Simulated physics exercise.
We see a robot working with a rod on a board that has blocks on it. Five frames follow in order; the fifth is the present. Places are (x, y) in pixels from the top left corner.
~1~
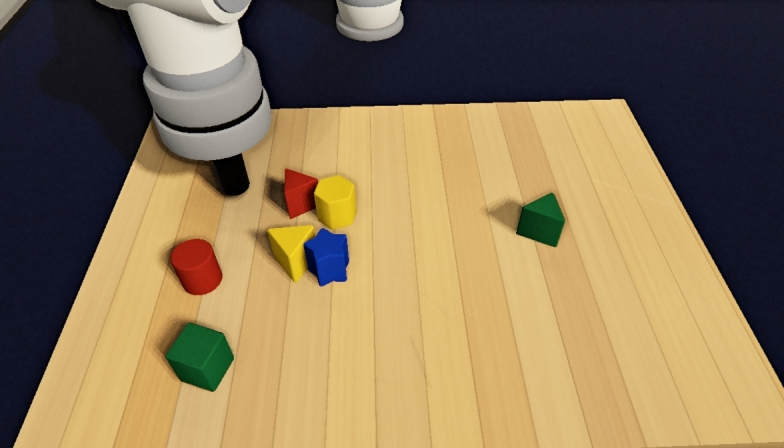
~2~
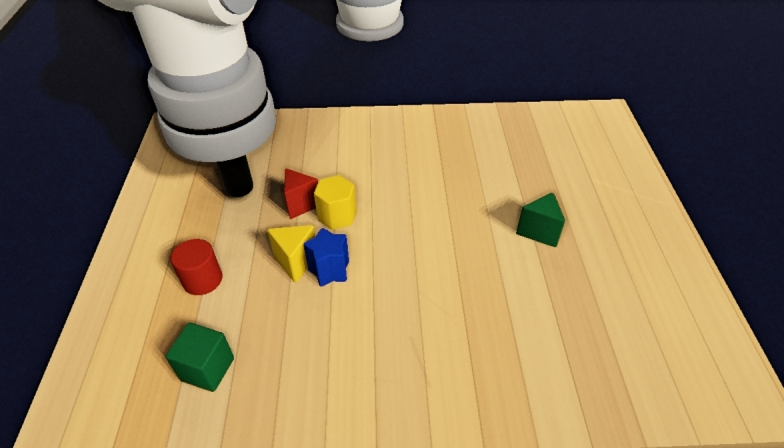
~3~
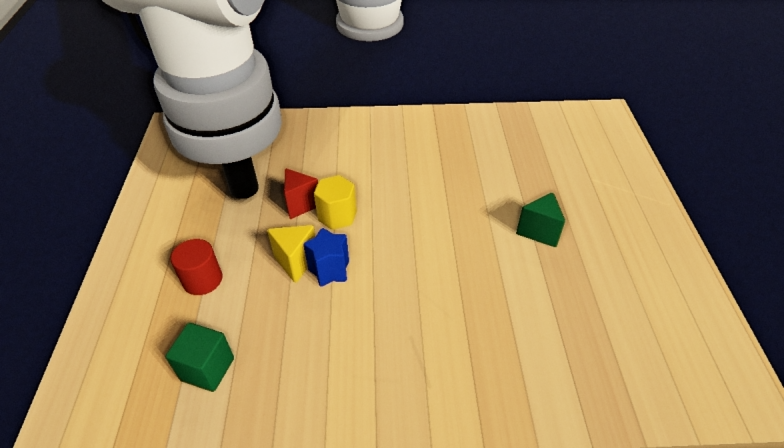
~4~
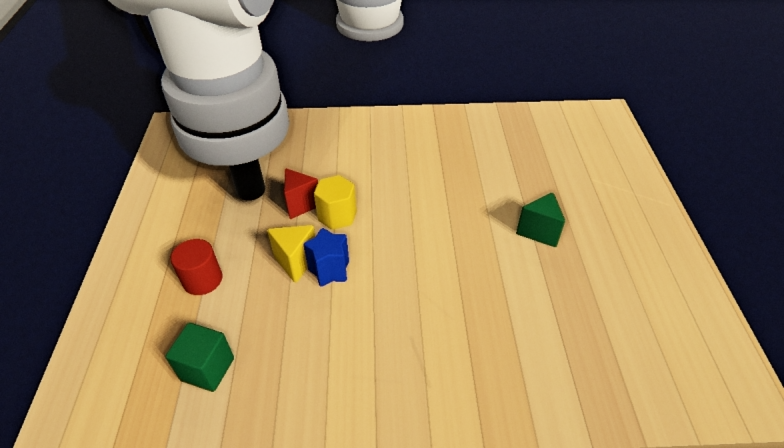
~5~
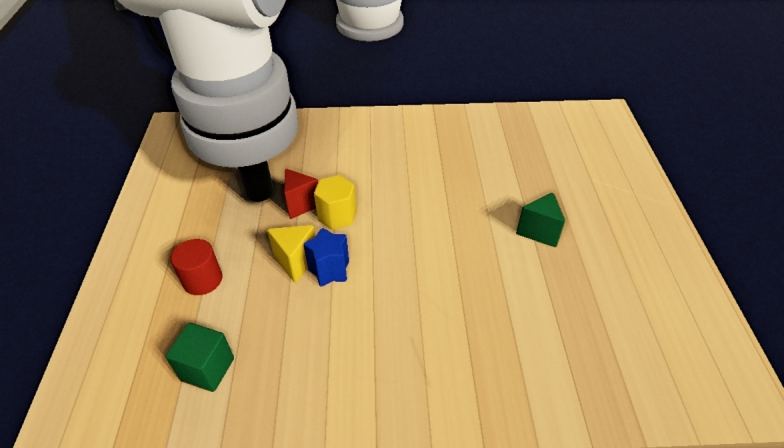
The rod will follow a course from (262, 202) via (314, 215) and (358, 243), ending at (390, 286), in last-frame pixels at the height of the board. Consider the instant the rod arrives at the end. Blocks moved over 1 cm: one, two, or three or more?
When the path ends, I think you'll find two blocks out of place by more than 1 cm.
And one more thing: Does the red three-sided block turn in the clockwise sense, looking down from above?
No, that is not what happens.
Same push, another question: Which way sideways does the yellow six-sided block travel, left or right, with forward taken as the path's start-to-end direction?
Moves left.
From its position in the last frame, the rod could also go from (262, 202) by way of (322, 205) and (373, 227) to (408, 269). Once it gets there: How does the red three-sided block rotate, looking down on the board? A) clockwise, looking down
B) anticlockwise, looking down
My pick is B.
What follows on the original path. One third of the way, rod at (315, 207); red three-sided block at (330, 174), turned 30° anticlockwise; yellow six-sided block at (354, 189), turned 55° clockwise.
Two thirds of the way, rod at (358, 235); red three-sided block at (333, 174), turned 45° anticlockwise; yellow six-sided block at (374, 192).
At the end, rod at (389, 277); red three-sided block at (333, 174), turned 45° anticlockwise; blue star not moved; yellow six-sided block at (374, 192).
